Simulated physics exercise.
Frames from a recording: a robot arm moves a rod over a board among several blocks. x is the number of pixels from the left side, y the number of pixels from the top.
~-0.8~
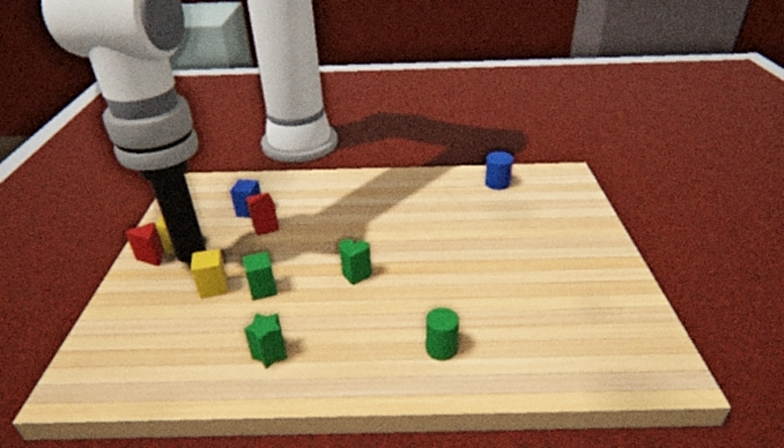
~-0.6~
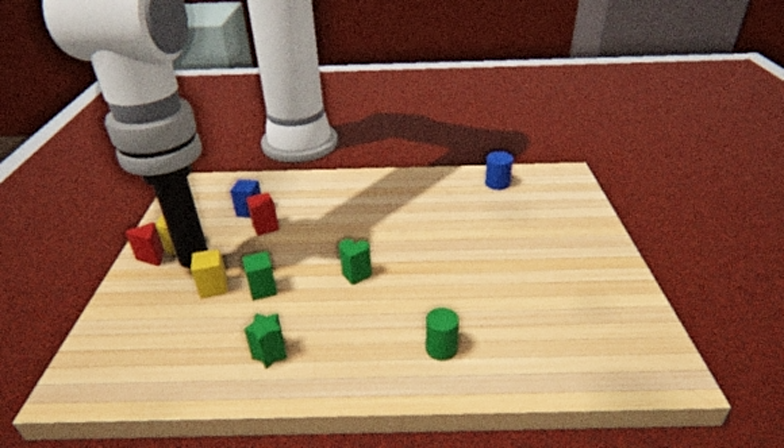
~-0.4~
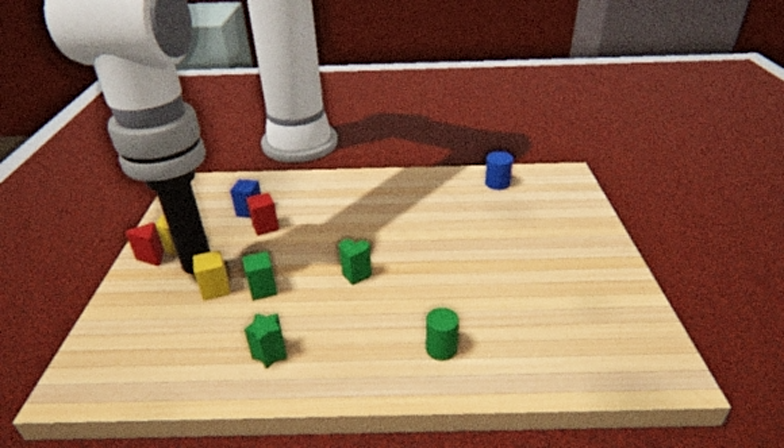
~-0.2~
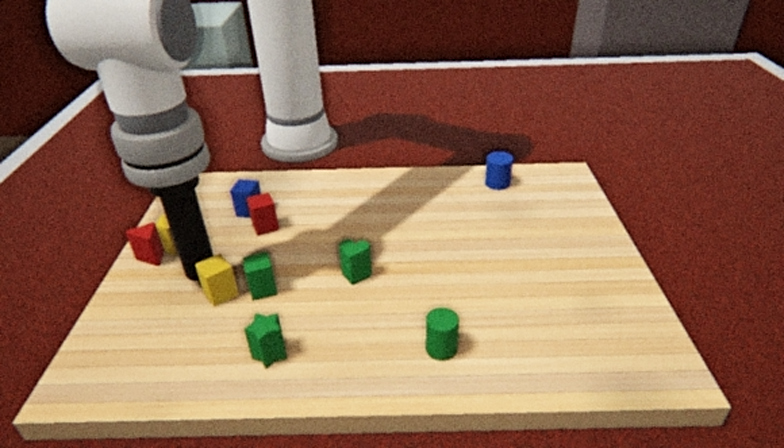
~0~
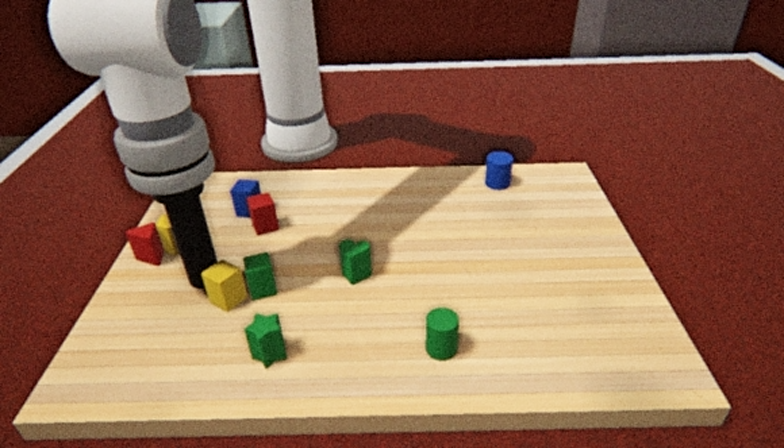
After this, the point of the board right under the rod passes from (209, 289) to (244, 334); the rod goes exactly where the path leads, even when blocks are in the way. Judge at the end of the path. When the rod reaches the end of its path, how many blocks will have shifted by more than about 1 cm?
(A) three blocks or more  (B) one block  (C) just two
B (one block)
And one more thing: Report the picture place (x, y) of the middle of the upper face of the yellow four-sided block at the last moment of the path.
I'd place it at (269, 296), taking the centre of its top.
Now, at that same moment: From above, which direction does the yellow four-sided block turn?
Anticlockwise.
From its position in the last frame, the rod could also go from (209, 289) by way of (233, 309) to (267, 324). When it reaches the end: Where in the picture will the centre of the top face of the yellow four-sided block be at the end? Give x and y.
I predict (287, 303).
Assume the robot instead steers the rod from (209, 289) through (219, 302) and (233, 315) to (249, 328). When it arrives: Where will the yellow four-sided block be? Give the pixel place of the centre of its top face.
If I read the scene right, the answer is (275, 296).
The first path, step by step. Halfway along, rod at (223, 303); yellow four-sided block at (246, 287), turned 35° anticlockwise; green four-sided block at (260, 261), turned 20° anticlockwise.
At the end, rod at (241, 326); yellow four-sided block at (269, 296), turned 60° anticlockwise; green four-sided block at (260, 261), turned 20° anticlockwise; green star-shaped block not moved.
